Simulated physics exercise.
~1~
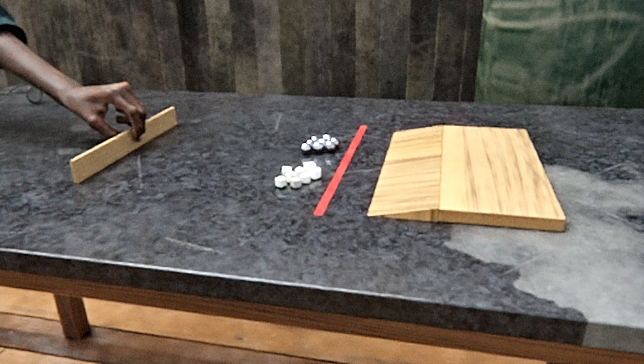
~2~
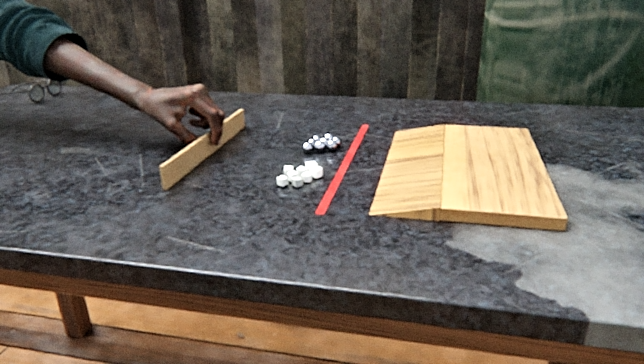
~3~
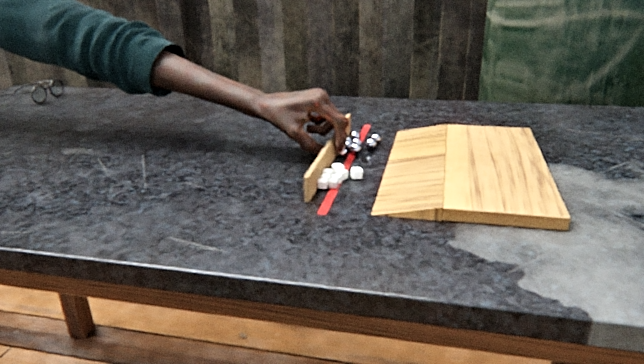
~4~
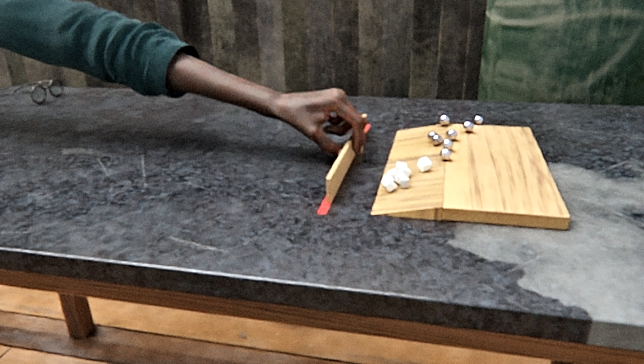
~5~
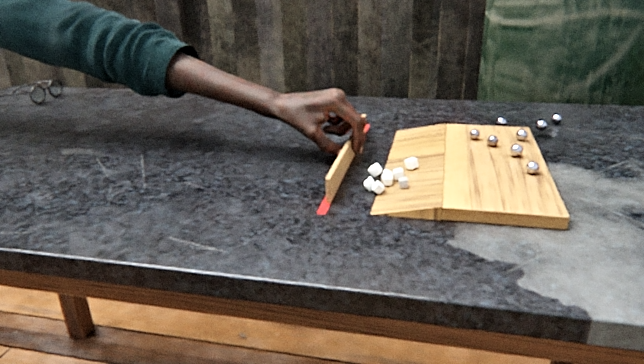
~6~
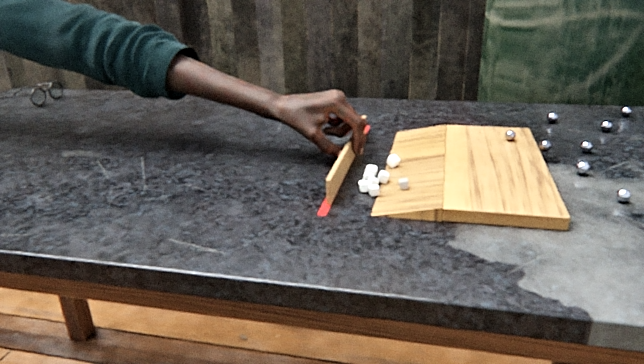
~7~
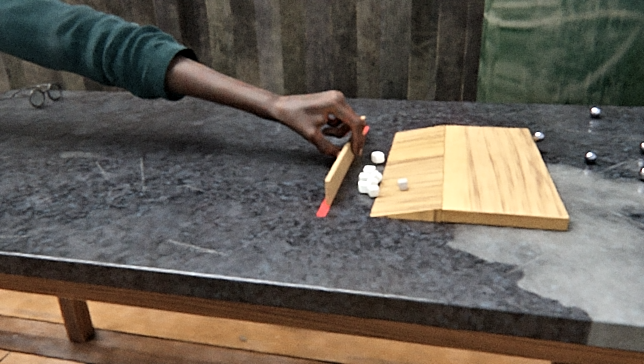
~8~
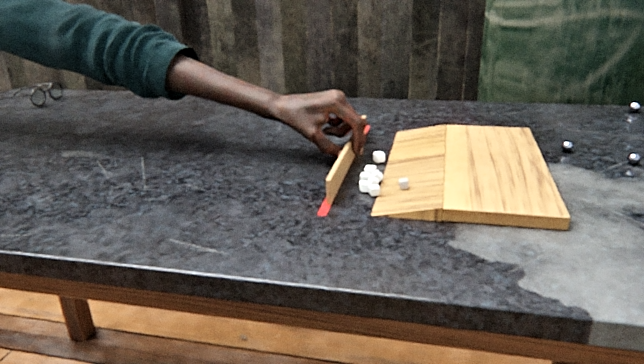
The footage shows a hand sliding a wooden strip rightward, pushing white pieces and shiny balls toward a ramp and stopping at red tape. The balls roll over the slab and onto the table beyond, while the white pieces mostly slip back, leaving one on the ramp.
